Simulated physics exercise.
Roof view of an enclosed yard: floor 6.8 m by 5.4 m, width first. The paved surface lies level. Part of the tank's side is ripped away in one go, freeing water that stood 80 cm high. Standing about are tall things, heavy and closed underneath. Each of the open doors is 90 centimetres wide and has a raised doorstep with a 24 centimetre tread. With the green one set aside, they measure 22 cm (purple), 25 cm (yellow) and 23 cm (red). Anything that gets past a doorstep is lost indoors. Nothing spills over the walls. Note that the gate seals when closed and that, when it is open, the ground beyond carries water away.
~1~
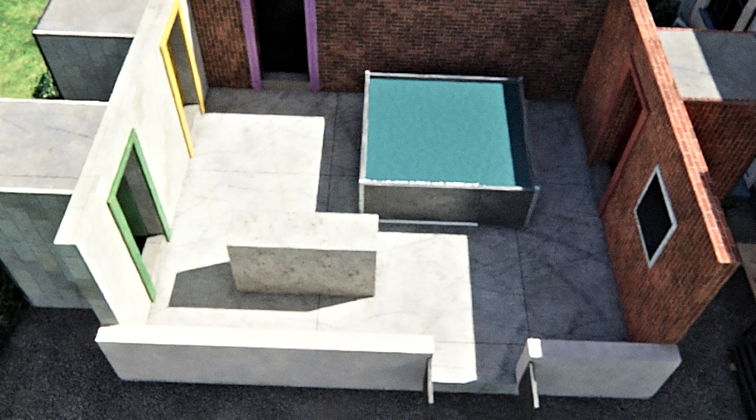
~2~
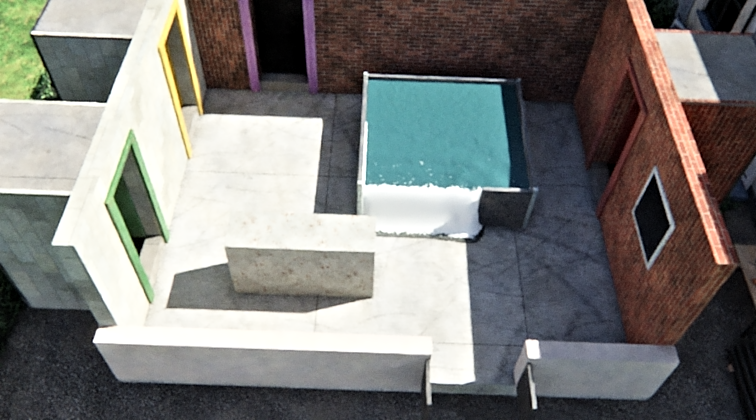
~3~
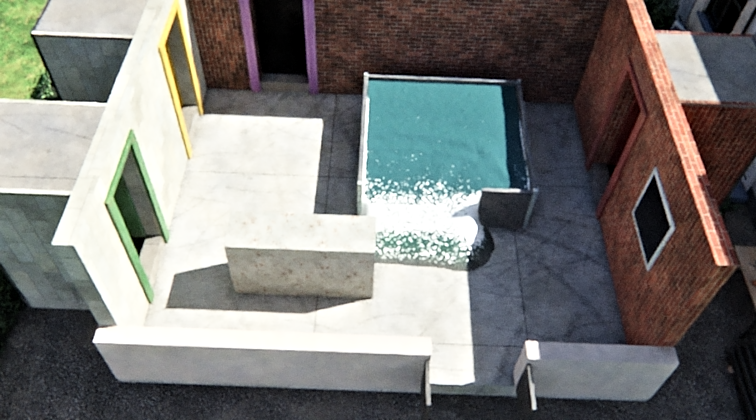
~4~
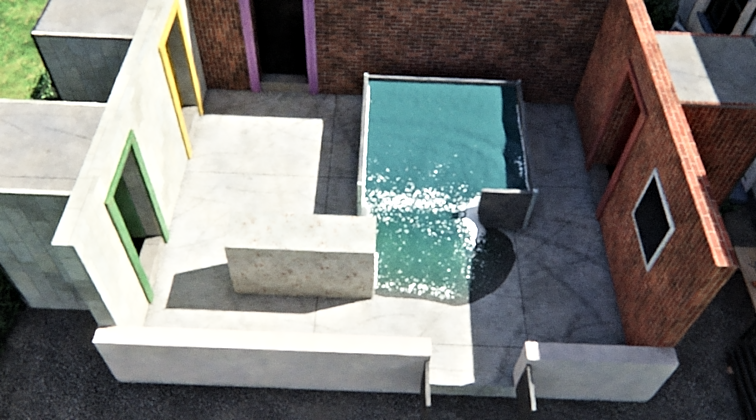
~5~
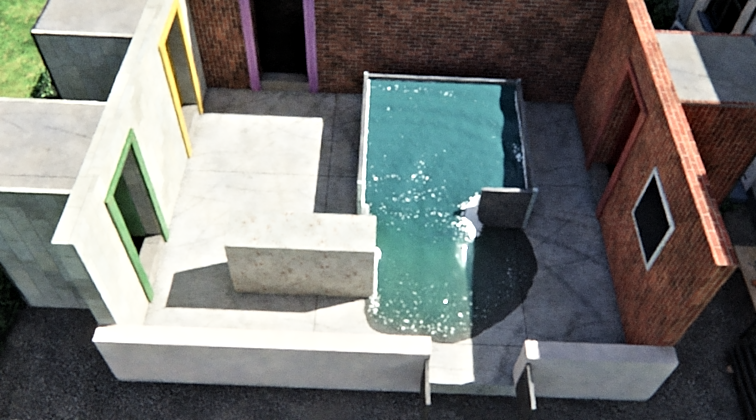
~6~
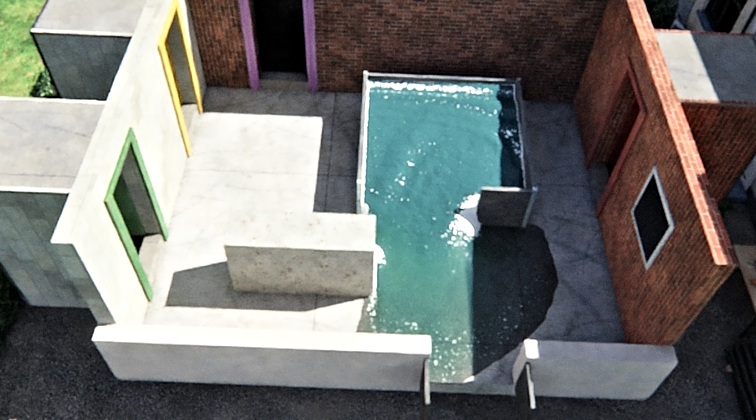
The clip opens on a walled yard seen from above, with a still tank of blue-green water near the back brick wall. Part of the tank's near side gives way, and water pours out in a white, foaming rush. It spreads across the paving past the low wall's right end, reaching toward the front opening.
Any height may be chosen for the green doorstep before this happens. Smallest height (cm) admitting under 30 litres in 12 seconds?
Roughly 17 cm.
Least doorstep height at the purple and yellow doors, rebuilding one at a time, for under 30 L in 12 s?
About 10.5 cm at purple and 9.0 cm at yellow.
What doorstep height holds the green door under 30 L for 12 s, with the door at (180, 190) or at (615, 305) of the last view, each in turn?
First place around 14.5 cm, second around 8.5 cm.
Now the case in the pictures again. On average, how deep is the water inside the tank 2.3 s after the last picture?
Average depth: Approx. 30 cm.
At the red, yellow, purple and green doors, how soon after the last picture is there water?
Front arrival: Red 2.8 seconds, yellow 1.6 seconds, purple 2.8 seconds, green 0.7 seconds.
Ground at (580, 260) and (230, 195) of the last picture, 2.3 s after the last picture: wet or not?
First soaked, then soaked.
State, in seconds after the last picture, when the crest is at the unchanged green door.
That happens close to 1.8 s on the clock.
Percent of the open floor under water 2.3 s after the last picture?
About 65 per cent.
Then, 0.7 s after the last picture water covers 40 % of the floor, deepest (56 cm) near (400, 352); it has not reached the green door.
Then, 2.3 s after the last picture water covers 65 % of the floor, deepest (35 cm) near (400, 352); 24 cm at the green door, 3 litres in over its 21 cm doorstep.
Then, 11.3 s after the last picture water covers 95 % of the floor, deepest (14 cm) near (558, 370); 10 cm at the green door, 10 litres in over its 21 cm doorstep.
At the green door as built, the water peaked near 25 cm, 1.7 s after the last picture.
With a doorstep of 15 cm, 53 litres would have come in within the 12 s; with 20 cm, 13 litres. So under 30 litres takes about 17 cm.
